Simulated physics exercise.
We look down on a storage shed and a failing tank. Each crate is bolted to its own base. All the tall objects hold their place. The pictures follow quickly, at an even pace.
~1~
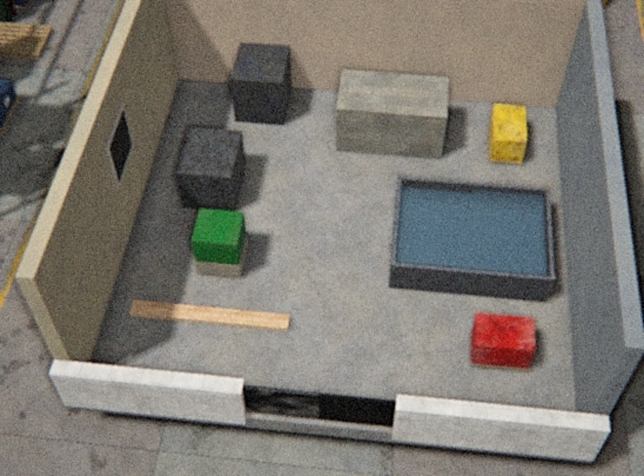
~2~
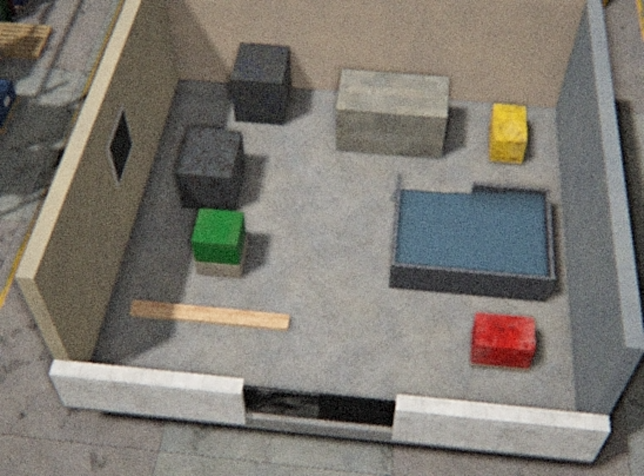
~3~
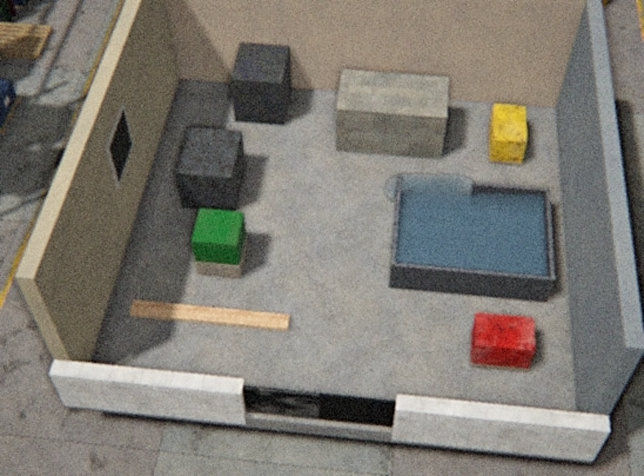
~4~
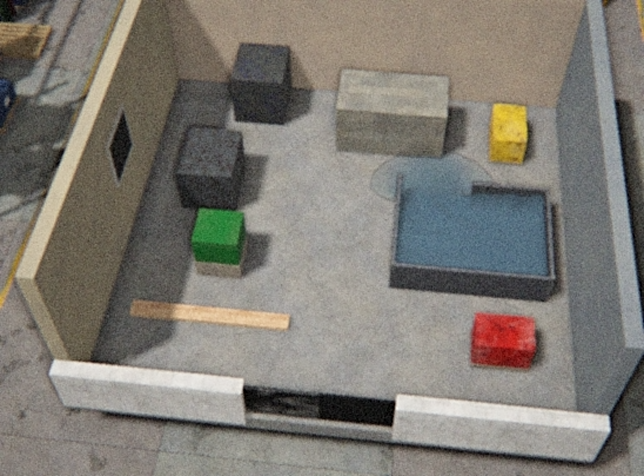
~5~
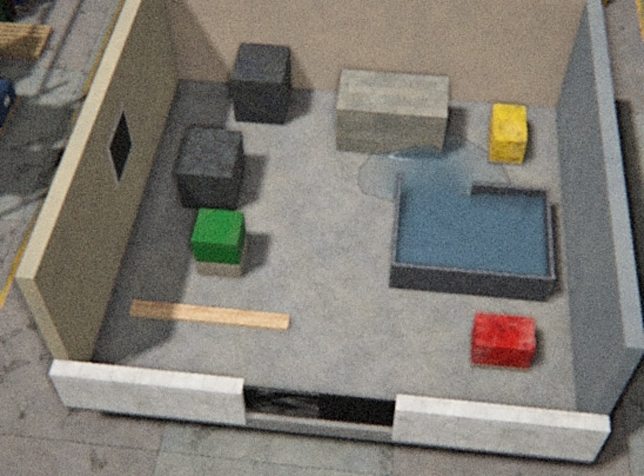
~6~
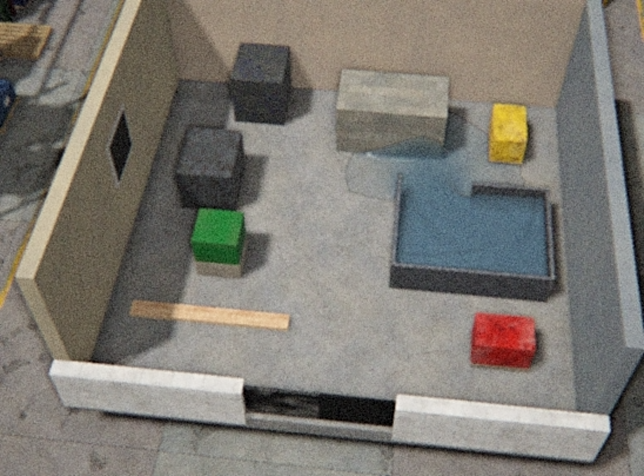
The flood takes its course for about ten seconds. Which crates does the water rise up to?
The yellow crate gets wet; the green crate stays dry; the red crate stays dry.
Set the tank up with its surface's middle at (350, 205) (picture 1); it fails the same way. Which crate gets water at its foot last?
That is the one in red.
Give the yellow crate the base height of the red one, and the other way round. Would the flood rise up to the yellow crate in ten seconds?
In short: Yellow is soaked.
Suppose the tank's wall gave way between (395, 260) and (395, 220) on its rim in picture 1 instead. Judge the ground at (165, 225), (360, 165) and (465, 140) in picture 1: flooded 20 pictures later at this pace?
In that order: Awash, clear, free of water.
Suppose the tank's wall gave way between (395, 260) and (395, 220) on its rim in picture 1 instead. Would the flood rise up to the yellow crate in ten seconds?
My reading: The yellow crate keeps dry.
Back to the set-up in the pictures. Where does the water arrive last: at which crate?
Last comes the red-painted one.
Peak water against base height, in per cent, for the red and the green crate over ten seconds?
In turn 70 and 50 per cent.
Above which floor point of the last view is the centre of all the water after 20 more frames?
Around (414, 192).
A moment on, water covers 15 % of the floor; the yellow crate water round its plinth, the green crate not reached, the red crate not reached.
Next, water covers 25 % of the floor; the yellow crate water round its plinth, the green crate not reached, the red crate not reached.
Then, water covers 45 % of the floor; the yellow crate water round its plinth, the green crate water round its plinth, the red crate not reached.
Later, water covers 70 % of the floor; the yellow crate water round its plinth, the green crate water round its plinth, the red crate water round its plinth.
In the end, water covers 95 % of the floor; the yellow crate was topped, the green crate stayed above the water, the red crate stayed above the water.
